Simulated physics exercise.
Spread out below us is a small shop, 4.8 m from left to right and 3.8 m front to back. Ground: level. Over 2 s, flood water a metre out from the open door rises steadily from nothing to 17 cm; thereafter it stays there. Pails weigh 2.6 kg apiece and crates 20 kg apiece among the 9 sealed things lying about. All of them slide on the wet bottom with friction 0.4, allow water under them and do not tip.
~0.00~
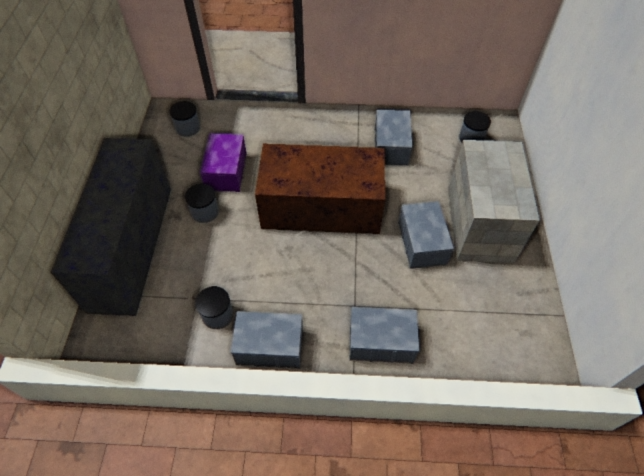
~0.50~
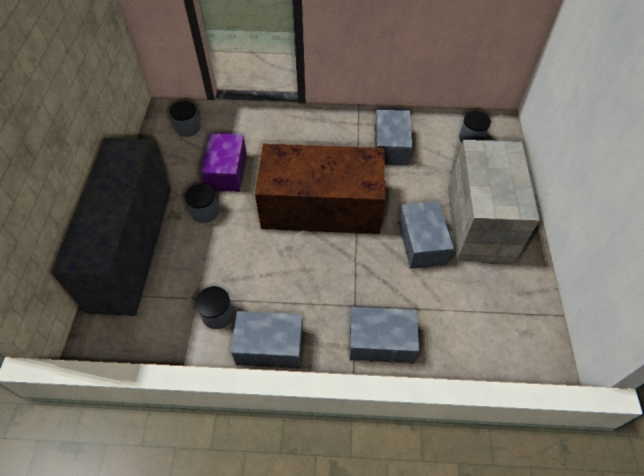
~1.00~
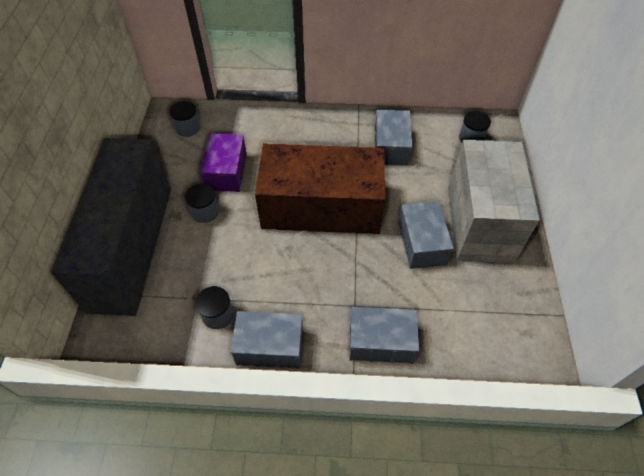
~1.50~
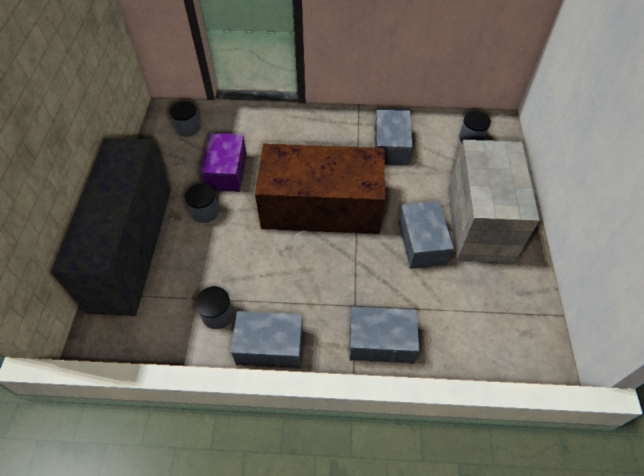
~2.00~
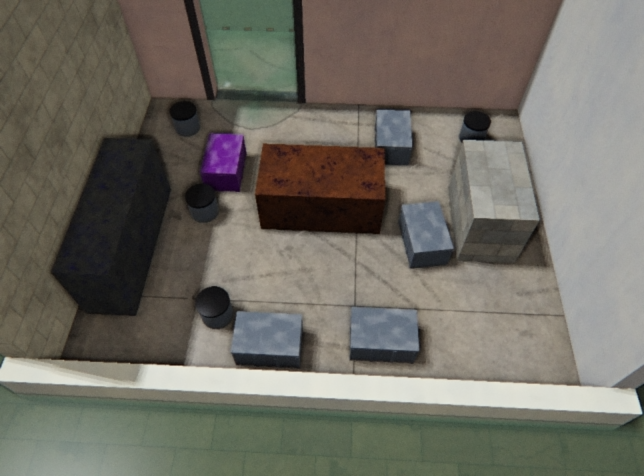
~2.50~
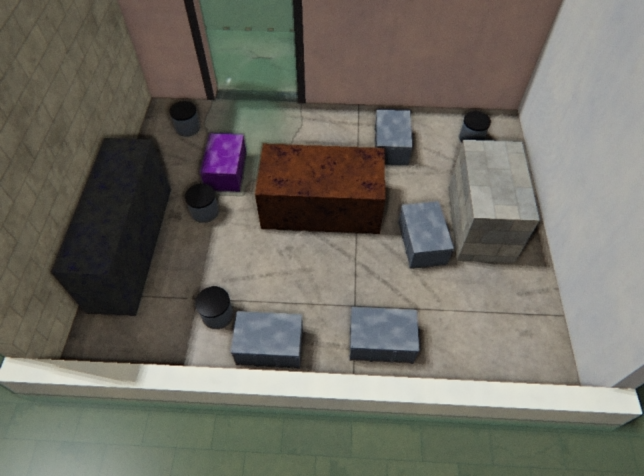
In a small shop seen from above, greenish water spread over the ground outside, then began creeping in through the doorway at the back, while the purple crate and everything else inside stayed put.
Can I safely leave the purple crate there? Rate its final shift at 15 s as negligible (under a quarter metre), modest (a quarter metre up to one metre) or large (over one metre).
Large.
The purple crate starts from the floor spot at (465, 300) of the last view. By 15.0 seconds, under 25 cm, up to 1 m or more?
Well, it gets a small push.
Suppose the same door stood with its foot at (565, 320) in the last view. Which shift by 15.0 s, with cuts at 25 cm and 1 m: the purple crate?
As for the purple crate, it winds up a long way off.
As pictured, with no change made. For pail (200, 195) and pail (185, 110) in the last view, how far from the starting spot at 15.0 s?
300 cm, 120 cm.
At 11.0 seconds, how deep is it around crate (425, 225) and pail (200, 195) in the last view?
Depth approx. 7 cm / 10 cm.
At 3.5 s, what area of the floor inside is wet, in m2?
At that time the wet patch spans about 4.0 m2.
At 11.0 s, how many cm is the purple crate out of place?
Roughly 200 cm.
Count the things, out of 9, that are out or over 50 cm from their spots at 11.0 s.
At that time I count 2.
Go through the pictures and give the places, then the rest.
The first frame shows the purple crate at (222, 153), on the bottom; 0.0 m2 under water; 0 of 9 have shifted.
The second frame shows the purple crate at (222, 153) rests on the ground; 0.0 m2 under water; 0 of 9 have shifted.
The third frame shows the purple crate at (222, 153) rests on the ground; 0.0 m2 under water; 0 of 9 have shifted.
The fourth frame shows the purple crate at (222, 153), on the bottom; 0.0 m2 under water; 0 of 9 have shifted.
The fifth frame shows the purple crate at (222, 153) rests on the ground; 0.4 m2 under water; 0 of 9 have shifted.
The sixth frame shows the purple crate at (222, 153), on the bottom; water covers 1.1 m2; 0 of 9 have shifted.
After 3.5 s the purple crate is near (218, 165), 0.2 m from its start, aground; 0 afloat.
After 6.8 s the purple crate is near (205, 203), 0.7 m from its start, aground; 3 afloat.
After 11.0 s the purple crate is near (306, 268), 1.8 m from its start, aground; 4 afloat.
After 15.0 s the purple crate is near (356, 231), 1.8 m from its start, afloat; 9 afloat.
